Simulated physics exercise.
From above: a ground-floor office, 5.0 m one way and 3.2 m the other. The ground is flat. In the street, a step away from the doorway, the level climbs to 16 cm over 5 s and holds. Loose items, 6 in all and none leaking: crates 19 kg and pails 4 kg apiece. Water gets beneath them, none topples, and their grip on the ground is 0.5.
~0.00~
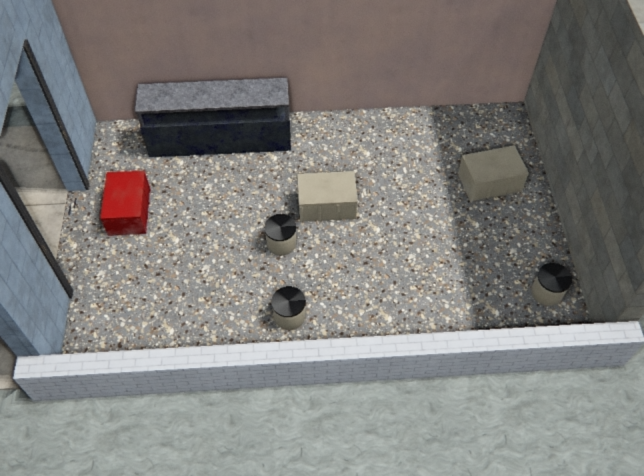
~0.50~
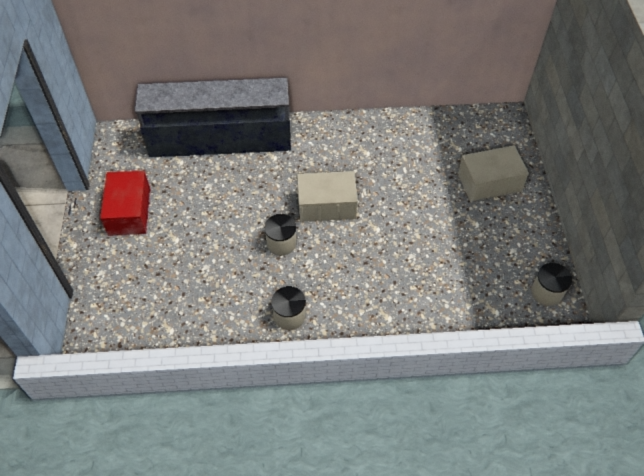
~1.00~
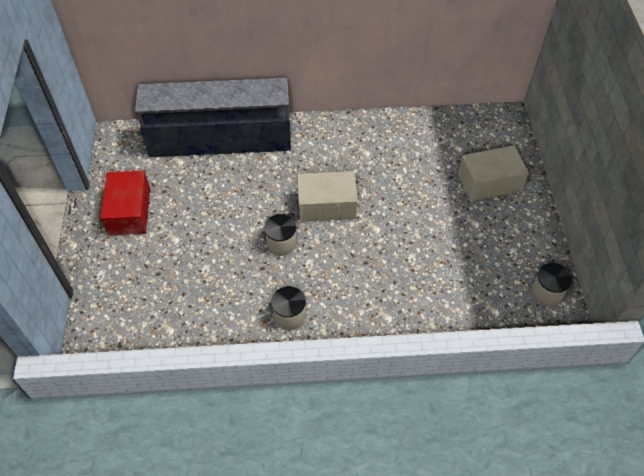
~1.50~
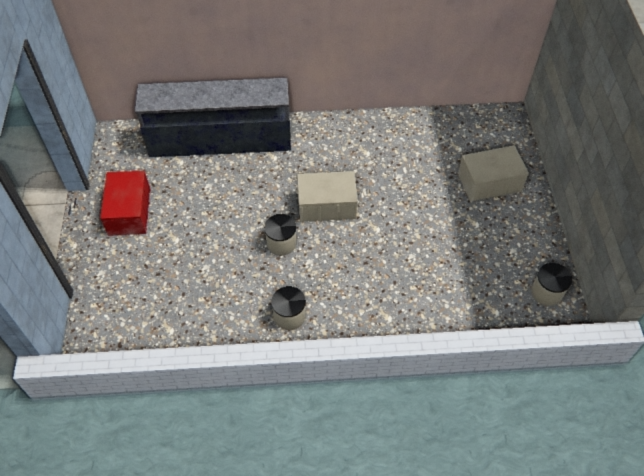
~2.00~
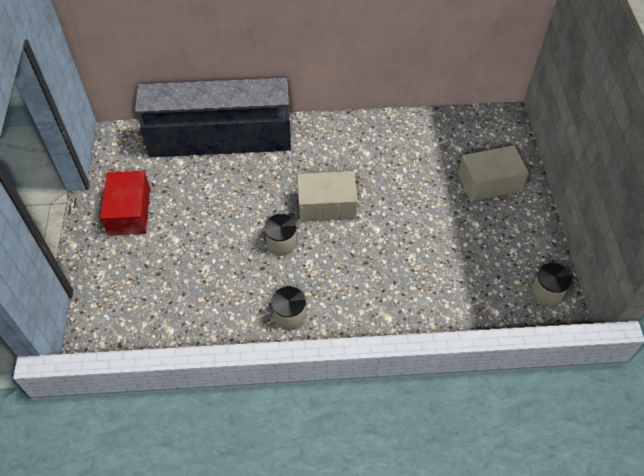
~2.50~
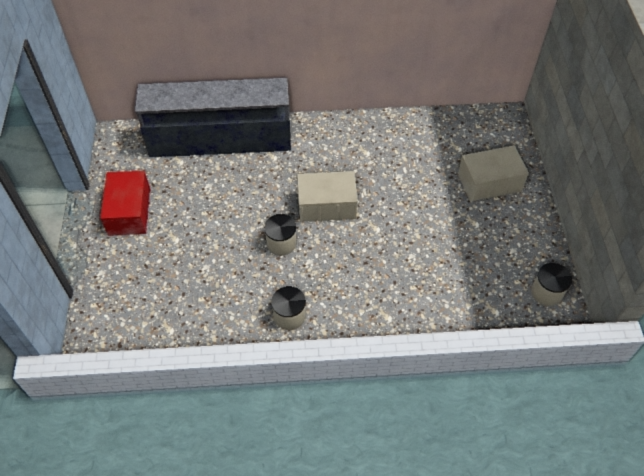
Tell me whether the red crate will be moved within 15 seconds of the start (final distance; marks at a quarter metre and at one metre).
The red crate ends far away.
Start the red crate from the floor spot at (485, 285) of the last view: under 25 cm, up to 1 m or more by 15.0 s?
It is nudged along.
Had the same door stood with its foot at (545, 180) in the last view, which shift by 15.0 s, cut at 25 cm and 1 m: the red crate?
In that case the red crate is nudged along.
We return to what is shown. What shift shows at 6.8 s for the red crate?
About 60 cm.
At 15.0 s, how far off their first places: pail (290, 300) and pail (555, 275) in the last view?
In that order: 250 cm, 250 cm.
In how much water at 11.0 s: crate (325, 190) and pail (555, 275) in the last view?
Roughly 4 and 9 cm.
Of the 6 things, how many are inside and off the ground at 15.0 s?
At that moment 6.
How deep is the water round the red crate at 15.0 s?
About 9 cm.
After 3.5 s the red crate is near (123, 194), 0.0 m from its start, aground; 0 afloat.
After 6.8 s the red crate is near (188, 185), 0.7 m from its start, aground; 0 afloat.
After 11.0 s the red crate is near (292, 178), 1.7 m from its start, aground; 2 afloat.
After 15.0 s the red crate is near (301, 191), 1.8 m from its start, afloat; 6 afloat.
